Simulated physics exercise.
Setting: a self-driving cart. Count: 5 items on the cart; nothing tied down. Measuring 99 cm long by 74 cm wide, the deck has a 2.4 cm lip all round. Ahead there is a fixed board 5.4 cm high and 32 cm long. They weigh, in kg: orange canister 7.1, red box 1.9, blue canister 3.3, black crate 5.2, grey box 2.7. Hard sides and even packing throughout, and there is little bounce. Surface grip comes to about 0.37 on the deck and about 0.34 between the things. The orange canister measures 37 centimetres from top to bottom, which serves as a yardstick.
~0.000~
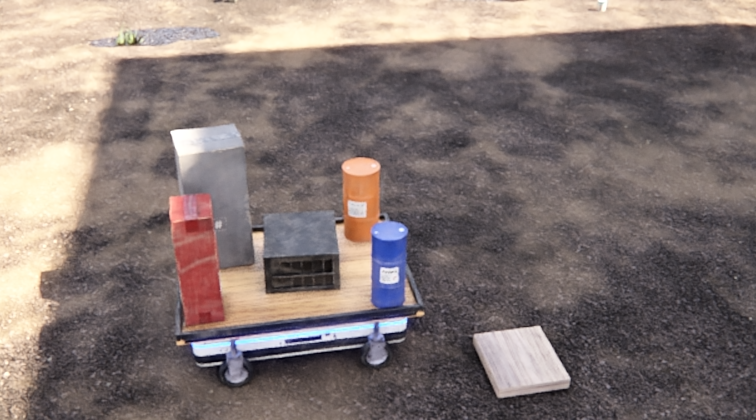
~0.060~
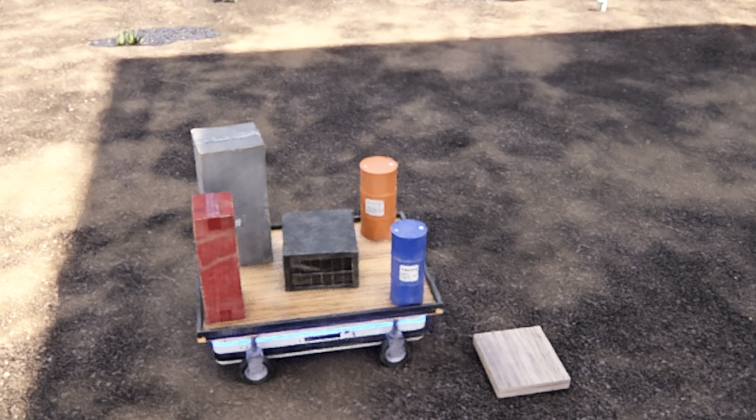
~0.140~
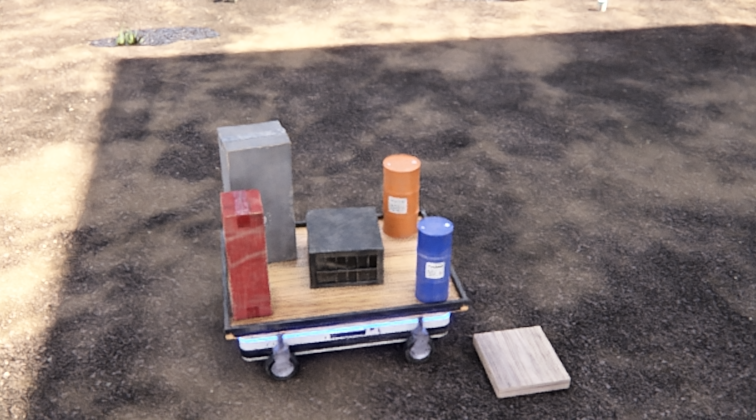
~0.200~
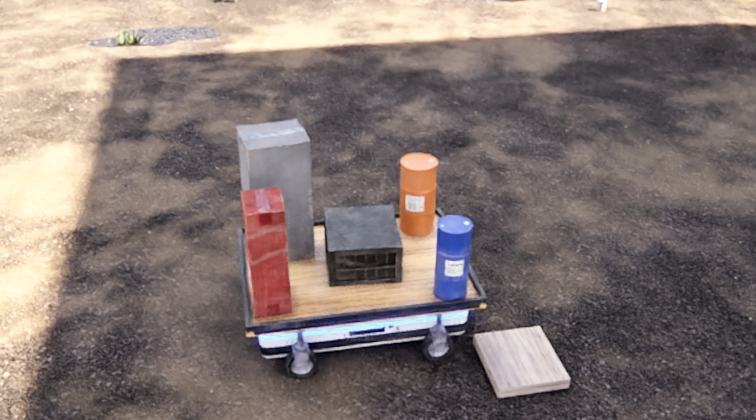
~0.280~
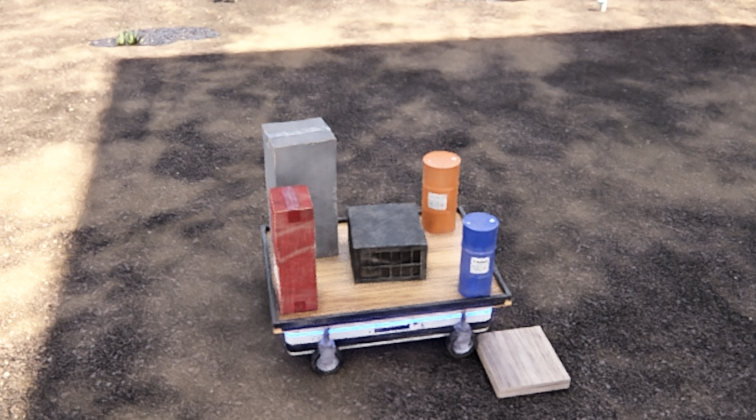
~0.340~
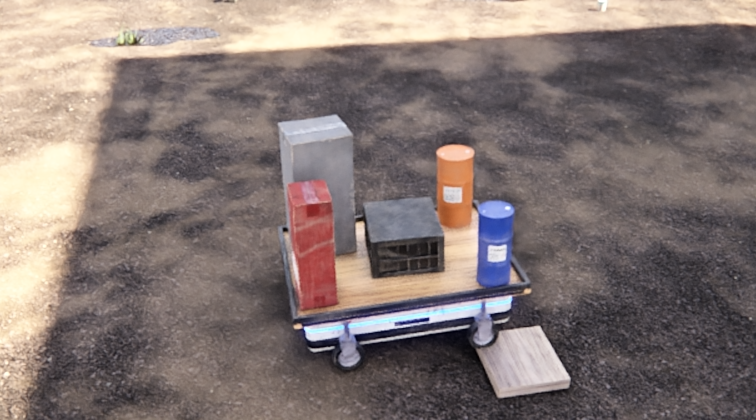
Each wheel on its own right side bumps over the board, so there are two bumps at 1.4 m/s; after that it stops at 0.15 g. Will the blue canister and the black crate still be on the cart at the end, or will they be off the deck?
Outcome: The blue canister does not come off, the black crate does not come off.
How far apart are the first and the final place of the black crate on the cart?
Net distance near 4 cm.
By 0.84 s, cart 118 cm along; blue canister tilted 41° near (614, 221); black crate 3 cm from its spot near (542, 218); orange canister tilted 24°.
By 1.34 s, cart 186 cm along; red box now off the deck; blue canister on its side near (735, 210); black crate 3 cm from its spot near (671, 209).
By 1.94 s, cart 229 cm along; orange canister now off the deck; blue canister on its side; black crate 3 cm from its spot near (749, 201).
When it is over (2.6 s), off the deck, orange canister and red box; lying over on the cart, blue canister; not toppled but over 10 cm from the start, grey box; the last one within 10 cm of the start.
